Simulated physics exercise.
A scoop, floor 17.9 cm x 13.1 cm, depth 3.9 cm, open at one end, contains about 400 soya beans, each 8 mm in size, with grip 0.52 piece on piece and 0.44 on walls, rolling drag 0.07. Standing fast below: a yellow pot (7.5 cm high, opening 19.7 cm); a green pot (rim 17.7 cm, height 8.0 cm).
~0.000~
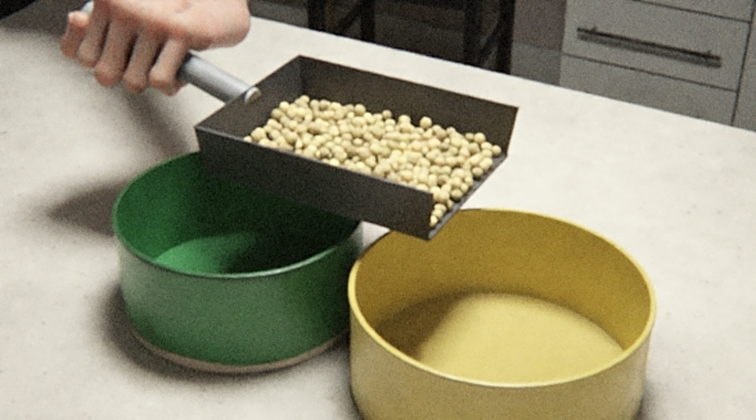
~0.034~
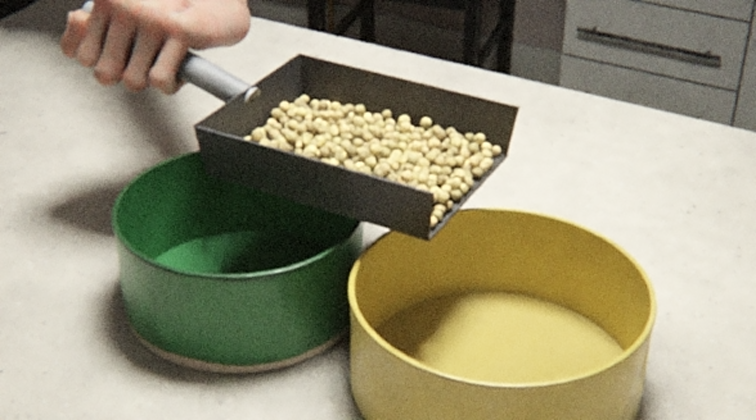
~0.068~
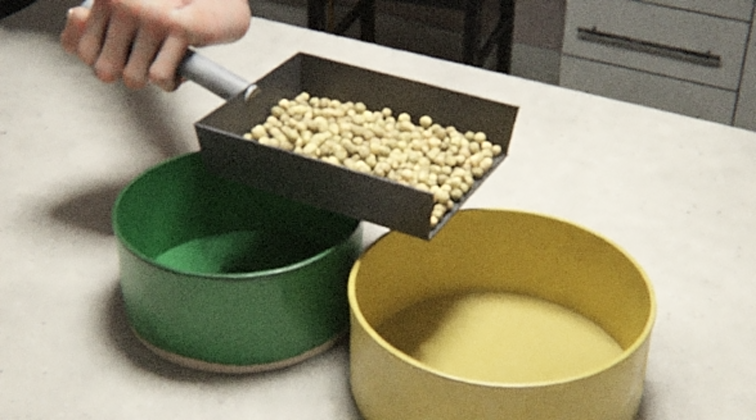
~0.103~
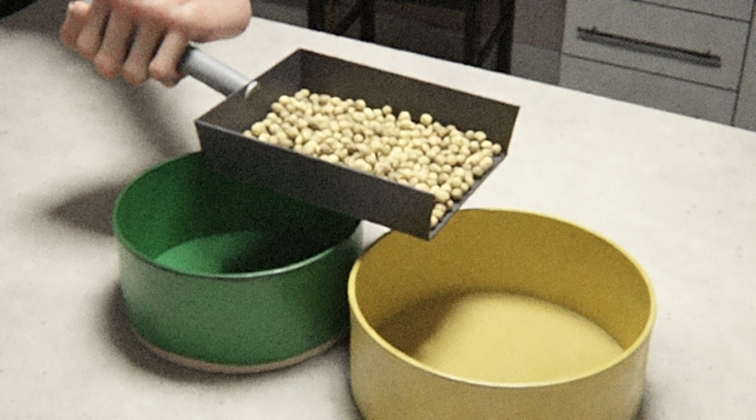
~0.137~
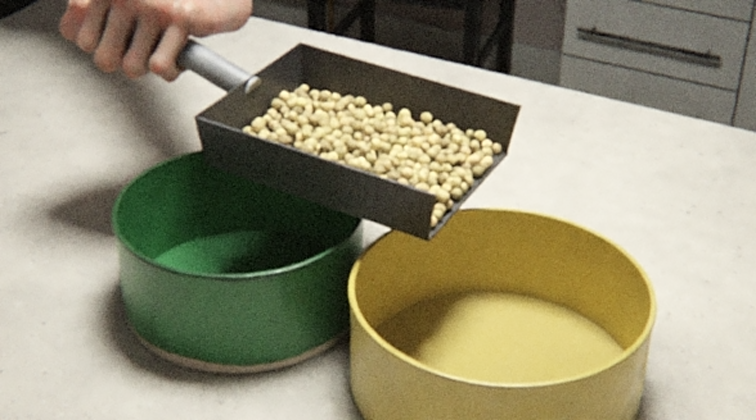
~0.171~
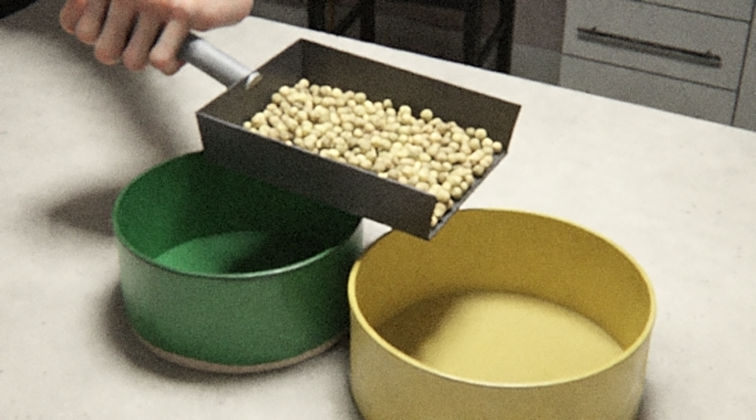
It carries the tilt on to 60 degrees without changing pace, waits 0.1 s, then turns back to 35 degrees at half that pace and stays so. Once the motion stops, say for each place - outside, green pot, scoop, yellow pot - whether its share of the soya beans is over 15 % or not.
Outside - not over; green pot - not over; scoop - not over; yellow pot - over.
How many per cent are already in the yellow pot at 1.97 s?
Roughly 95 percent of the load.
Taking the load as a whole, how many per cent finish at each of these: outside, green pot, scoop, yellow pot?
Outside 5; green pot 0; scoop 0; yellow pot 95.
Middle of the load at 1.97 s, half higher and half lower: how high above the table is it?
Roughly 0 centimetres above the table.
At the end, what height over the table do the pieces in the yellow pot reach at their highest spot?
3.0 cm.
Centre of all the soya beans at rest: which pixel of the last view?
Centre: Approx. (552, 362).
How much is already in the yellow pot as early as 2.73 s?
About 95 %.
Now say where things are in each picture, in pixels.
Scoop at (309, 163); tilt 0 degrees; open edge at (476, 197); middle of the load at (362, 153); yellow pot at (501, 287); green pot at (239, 205), in the first frame.
Scoop at (309, 163); tilt 0 degrees; open edge at (476, 197); middle of the load at (362, 152), in the second frame.
Scoop at (309, 162); tilt 1 degrees; open edge at (476, 197); middle of the load at (362, 151), in the third frame.
Scoop at (310, 161); tilt 2 degrees; open edge at (476, 196); middle of the load at (362, 149), in the fourth frame.
Scoop at (310, 159); tilt 3 degrees; open edge at (476, 196); middle of the load at (363, 147), in the fifth frame.
Scoop at (311, 157); tilt 4 degrees; low side right; open edge at (476, 196); middle of the load at (363, 144); yellow pot at (501, 287); green pot at (239, 205). It turns about 35 degrees a second, in the sixth frame.
Then, at 1.15 s, tilt 41 degrees; outside 5 %, yellow pot 95 %; middle of all pieces near (543, 345).
Then, at 1.97 s, tilt 59 degrees; outside 5 %, yellow pot 95 %; middle of all pieces near (547, 355).
After 2.73 s, tilt 44 degrees; outside 5 %, yellow pot 95 %; middle of all pieces near (547, 355).
After 3.45 s, tilt 35 degrees; outside 5 %, yellow pot 95 %; middle of all pieces near (547, 355).
By 3.7 s all is still; outside 5 %, green pot 0 %, scoop 0 %, yellow pot 95 %.
